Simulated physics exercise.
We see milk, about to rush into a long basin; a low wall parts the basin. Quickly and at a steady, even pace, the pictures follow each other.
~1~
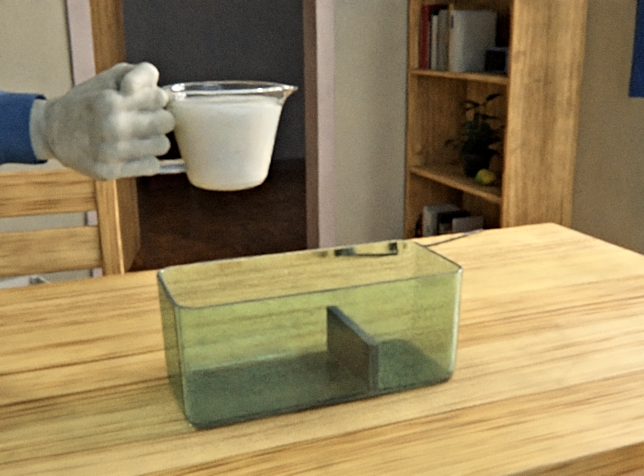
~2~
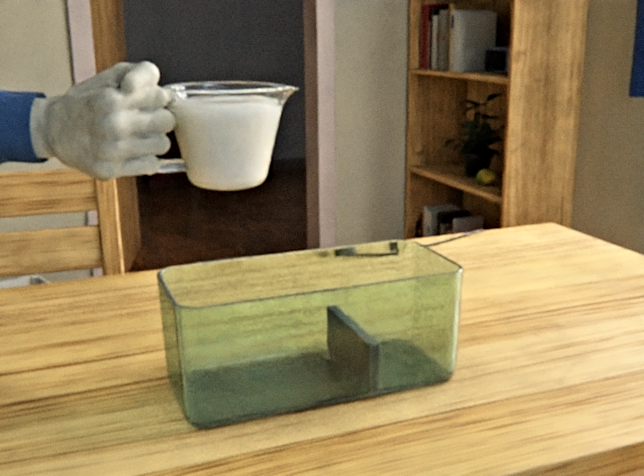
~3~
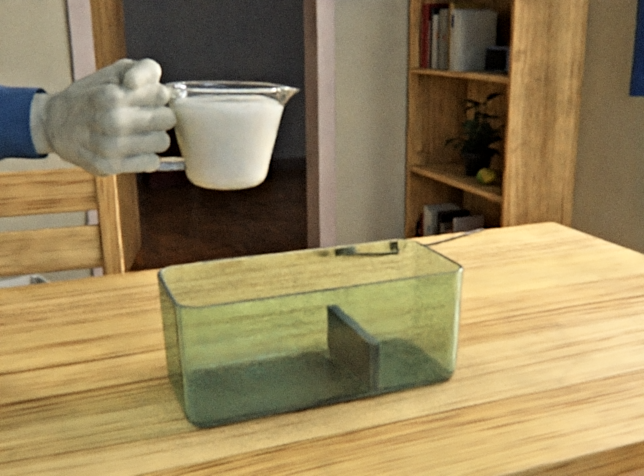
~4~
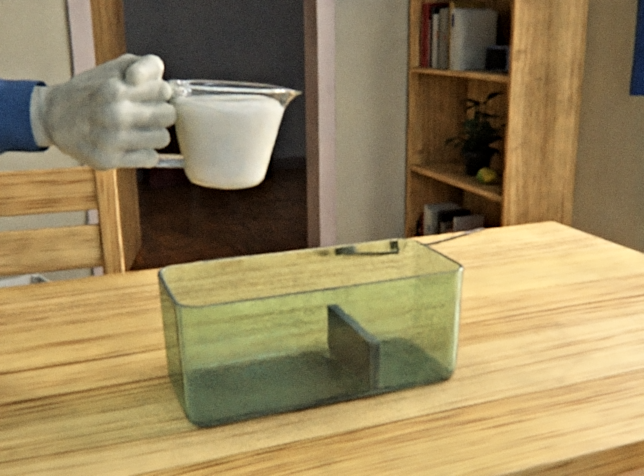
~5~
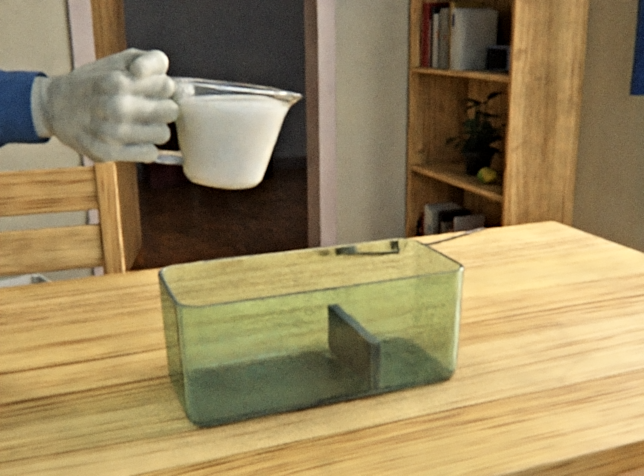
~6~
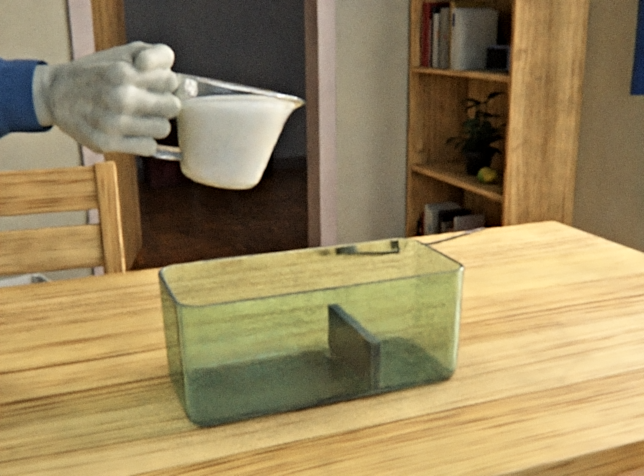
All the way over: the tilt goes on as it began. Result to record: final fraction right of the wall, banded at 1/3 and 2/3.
The share right of the wall will be moderate, one third to two thirds.
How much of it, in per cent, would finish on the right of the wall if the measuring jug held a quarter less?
Estimate: Close to 35 per cent.
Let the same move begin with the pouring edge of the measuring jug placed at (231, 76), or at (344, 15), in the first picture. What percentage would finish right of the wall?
Roughly 5 in a hundred the first time and 70 in a hundred the second.
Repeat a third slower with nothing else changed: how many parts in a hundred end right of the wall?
I'd estimate about 60 percent ends up there.
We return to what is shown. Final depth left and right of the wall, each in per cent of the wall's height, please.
The left side ends up close to 20, the right side close to 40.
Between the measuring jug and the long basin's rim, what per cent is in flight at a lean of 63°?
Something close to 25 percent of it.
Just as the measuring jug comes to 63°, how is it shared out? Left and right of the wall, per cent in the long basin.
Reading: Left some 0 %, right some 10 %.
A moment on, the measuring jug is tipped part way and 65 per cent is still to pour, 1 is left of the wall and 9 right of it.
Next, the measuring jug is tipped on its side and 14 per cent is still to pour, 21 is left of the wall and 48 right of it.
Then the measuring jug is tipped on its side and 0 per cent is still to pour, 46 is left of the wall and 51 right of it.
Later the measuring jug is tipped on its side and 0 per cent is still to pour, 47 is left of the wall and 52 right of it.
Finally, 47 per cent lies left of the wall, 52 right of it and 1 outside.
